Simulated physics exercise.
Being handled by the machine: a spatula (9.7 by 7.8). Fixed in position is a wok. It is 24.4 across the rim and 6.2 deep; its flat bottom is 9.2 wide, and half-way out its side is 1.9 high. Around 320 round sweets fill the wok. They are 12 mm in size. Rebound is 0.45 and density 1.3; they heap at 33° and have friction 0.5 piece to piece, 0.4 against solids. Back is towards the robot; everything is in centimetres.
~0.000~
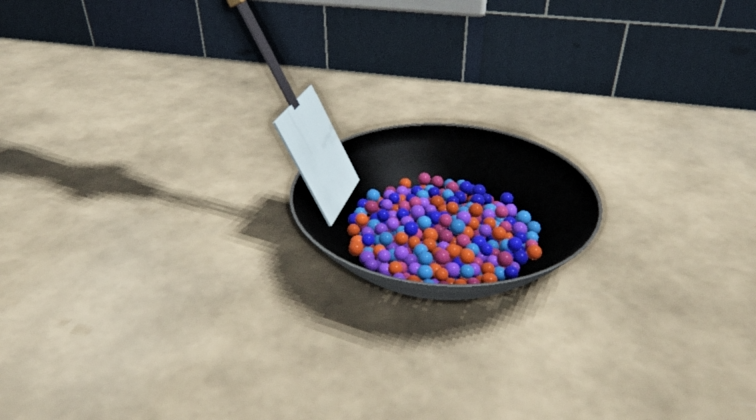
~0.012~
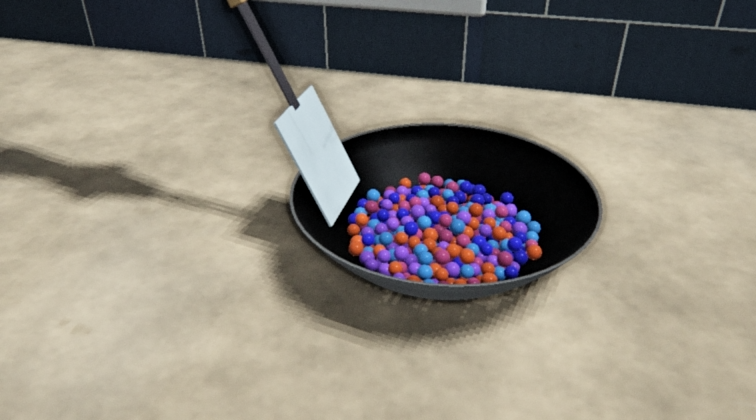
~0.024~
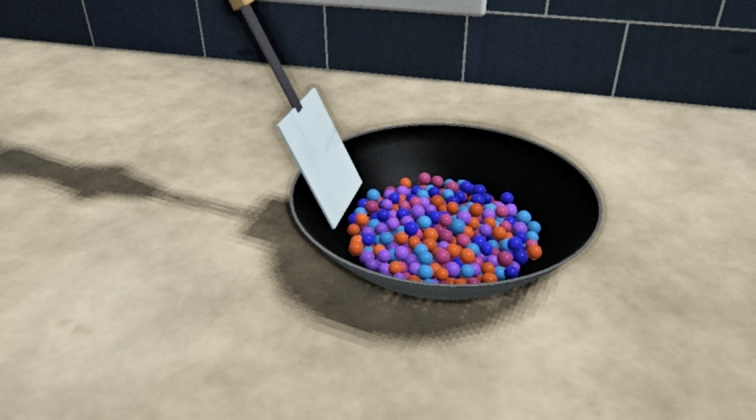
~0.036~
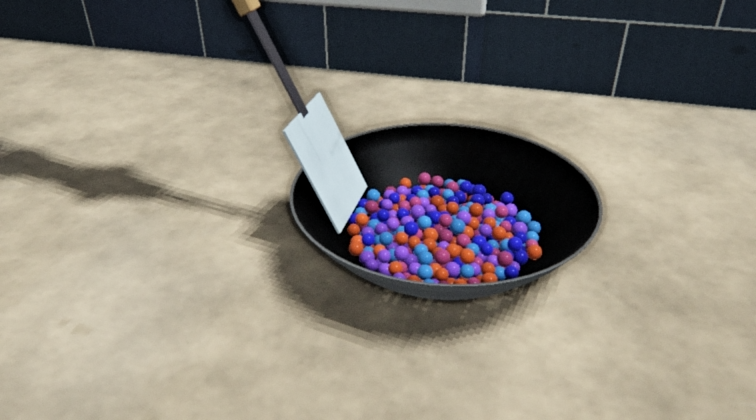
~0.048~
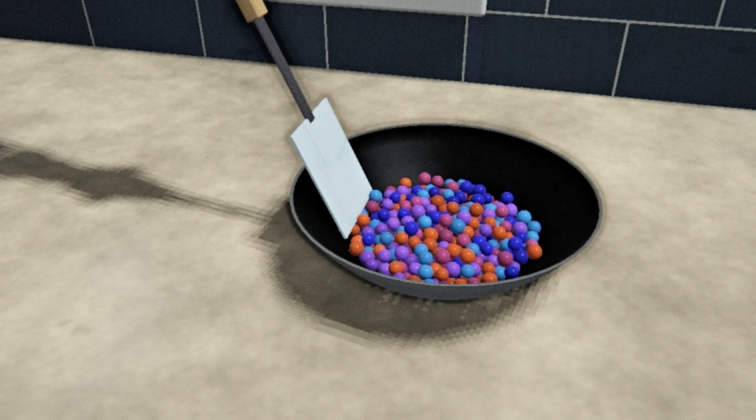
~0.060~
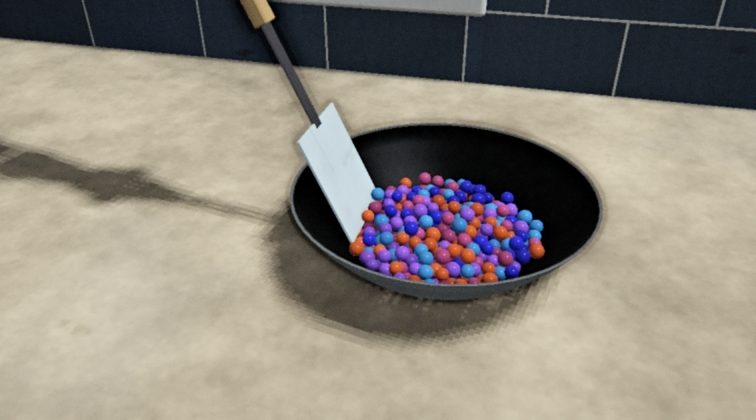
On a countertop, a spatula moves slowly down and right into colourful balls in a black wok.
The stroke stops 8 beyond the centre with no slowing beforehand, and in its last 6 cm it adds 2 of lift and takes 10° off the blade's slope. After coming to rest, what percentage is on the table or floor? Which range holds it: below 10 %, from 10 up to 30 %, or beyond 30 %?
The range from 10 up to 30 %.
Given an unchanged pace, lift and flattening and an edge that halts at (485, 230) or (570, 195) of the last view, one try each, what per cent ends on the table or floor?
Around 0 per cent for the first try and 40 per cent for the second.
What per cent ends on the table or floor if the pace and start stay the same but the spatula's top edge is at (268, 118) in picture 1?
15 percent or thereabouts.
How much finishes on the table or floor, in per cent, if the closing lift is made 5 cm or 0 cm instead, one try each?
Roughly 25 % and then 20 %.
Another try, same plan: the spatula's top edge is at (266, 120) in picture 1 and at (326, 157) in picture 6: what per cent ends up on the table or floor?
My guess would be close to 55 per cent.
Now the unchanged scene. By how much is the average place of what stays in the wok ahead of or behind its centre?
Ahead, by around 4.0 cm.
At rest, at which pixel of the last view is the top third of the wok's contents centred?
Centre: Roughly (550, 213).
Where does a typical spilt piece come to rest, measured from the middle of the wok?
18 cm.
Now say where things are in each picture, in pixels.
The first picture shows the spatula top edge at (293, 103), sloping 65°; upper third of the load around (442, 224), from x 355 to 535, top at y 180; 321 in the wok.
The second picture shows the spatula top edge at (294, 103), sloping 65°; upper third of the load around (442, 224), from x 355 to 535, top at y 180.
The third picture shows the spatula top edge at (297, 106), sloping 65°; upper third of the load around (442, 224), from x 355 to 535, top at y 180.
The fourth picture shows the spatula top edge at (302, 111), sloping 65°; upper third of the load around (442, 224), from x 355 to 535, top at y 180.
The fifth picture shows the spatula top edge at (309, 116), sloping 65°; upper third of the load around (442, 223), from x 355 to 535, top at y 180.
The sixth picture shows the spatula top edge at (316, 121), sloping 65°; upper third of the load around (443, 223), from x 355 to 535, top at y 180; 321 in the wok.
After 0.18 s, sloping 65°, highest piece 6 above the table; 321 in the wok.
After 0.31 s, sloping 61°, highest piece 8 above the table; 318 in the wok, 3 on the blade or in flight.
After 0.57 s, sloping 55°, highest piece 7 above the table; 248 in the wok, 61 on the table or floor, 12 on the blade or in flight.
After 1.62 s, sloping 55°, highest piece 7 above the table; 248 in the wok, 73 on the table or floor.
In the end, 248 in the wok, 73 on the table or floor. That is 23 % on the table or floor.
